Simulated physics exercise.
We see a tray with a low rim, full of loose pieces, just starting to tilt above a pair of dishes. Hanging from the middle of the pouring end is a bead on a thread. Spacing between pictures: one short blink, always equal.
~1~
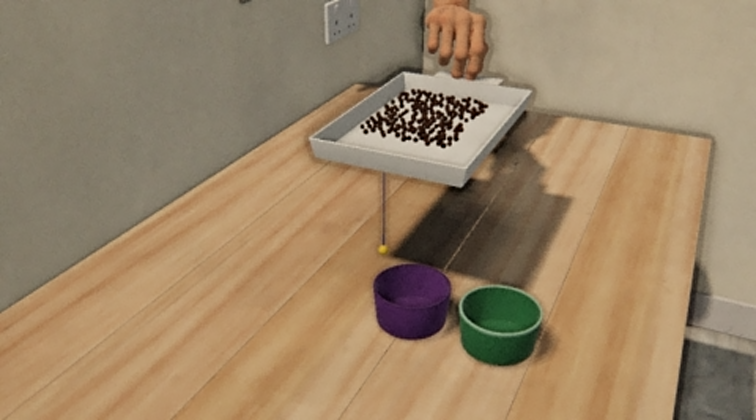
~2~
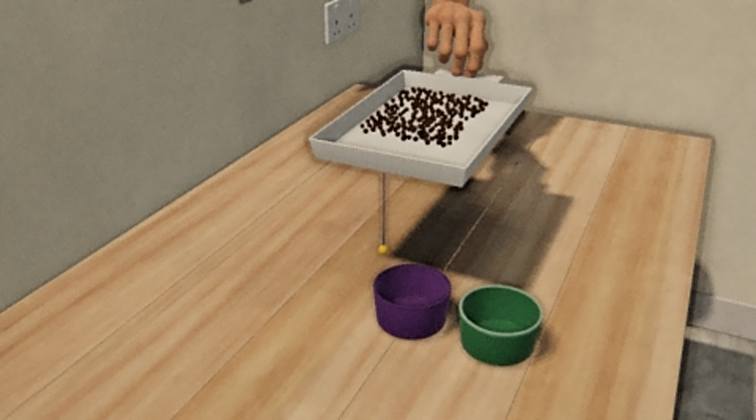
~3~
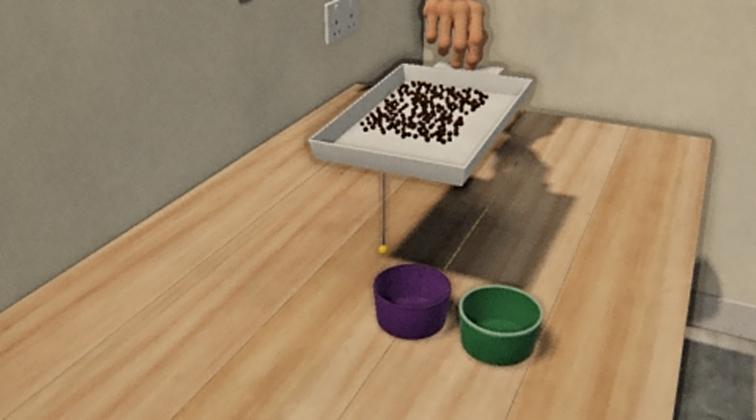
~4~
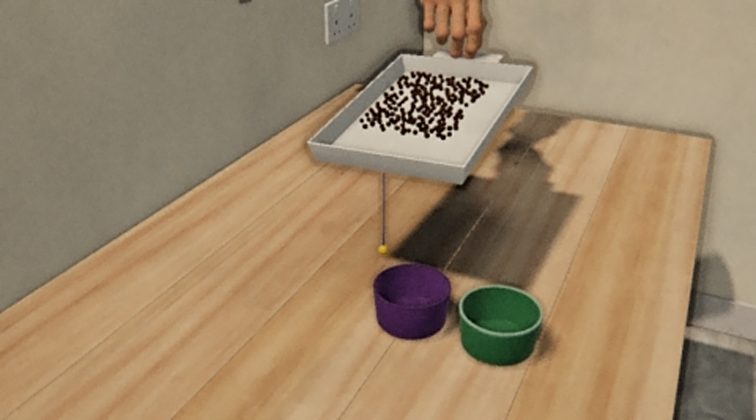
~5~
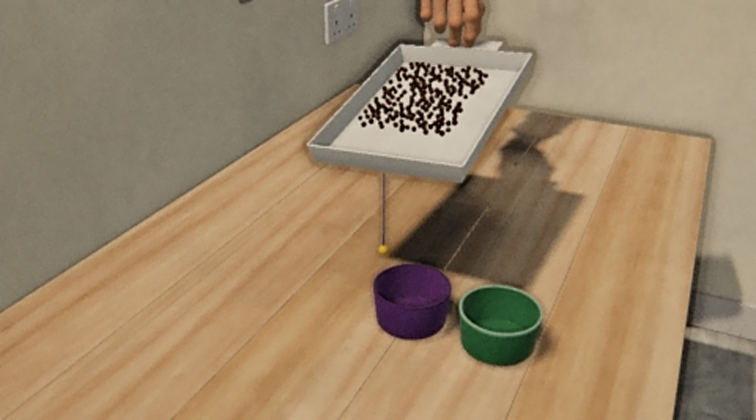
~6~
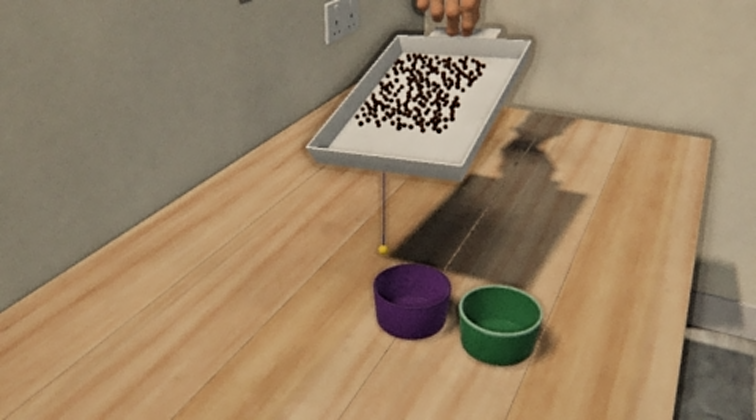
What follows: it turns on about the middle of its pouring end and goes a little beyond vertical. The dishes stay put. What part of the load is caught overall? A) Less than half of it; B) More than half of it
The answer is A.
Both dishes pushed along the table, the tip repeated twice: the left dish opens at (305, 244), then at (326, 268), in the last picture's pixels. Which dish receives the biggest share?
In the first try it's the one on the left, and in the second it's the one on the left.
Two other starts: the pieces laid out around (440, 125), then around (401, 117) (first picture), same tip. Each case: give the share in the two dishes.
It would be roughly 0 per cent for the first and roughly 0 per cent for the second.
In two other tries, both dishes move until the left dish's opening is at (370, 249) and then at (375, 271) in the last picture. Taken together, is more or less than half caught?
Together the dishes get less than a half first, then less than a half.
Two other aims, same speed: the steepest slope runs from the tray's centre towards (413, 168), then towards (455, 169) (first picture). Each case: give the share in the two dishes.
The share is 70 per cent in the first and 30 per cent in the second.
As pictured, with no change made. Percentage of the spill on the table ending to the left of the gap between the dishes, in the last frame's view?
Close to 100 %.
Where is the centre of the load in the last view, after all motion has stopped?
Near (275, 302), more or less.
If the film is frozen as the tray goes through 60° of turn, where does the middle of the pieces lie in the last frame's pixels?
Near the pixel (340, 154).
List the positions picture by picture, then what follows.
Corners of the pouring end near (315, 137) and (463, 166), level; middle of the load near (424, 115), allspice berries; left dish near (396, 320); right dish near (487, 347); bead on its thread near (384, 250), in the first frame.
Corners of the pouring end near (315, 138) and (462, 166), level; middle of the load near (424, 113), in the second frame.
Corners of the pouring end near (314, 139) and (462, 165), tipped barely, lowest at the left corner; middle of the load near (424, 109), in the third frame.
Corners of the pouring end near (314, 141) and (461, 164), tipped a little, lowest at the left corner; middle of the load near (423, 102), in the fourth frame.
Corners of the pouring end near (313, 143) and (460, 163), tipped a little, lowest at the left corner; middle of the load near (422, 95), in the fifth frame.
Corners of the pouring end near (312, 145) and (459, 162), tipped clearly, lowest at the left corner; middle of the load near (419, 89), a little on the move; left dish near (396, 320); right dish near (487, 347), in the sixth frame.
Shortly afterwards, tray tipped steeply; all but a few on the tray; only a few outside both; only a few in the air.
Next, tray tipped right over; near half on the tray; near a quarter outside both; near a quarter in the air.
Some moments later, tray tipped past a quarter turn; the whole lot outside both.
In the end, tray tipped past a quarter turn; none at all in the right dish; none at all in the left dish; the whole lot outside both.
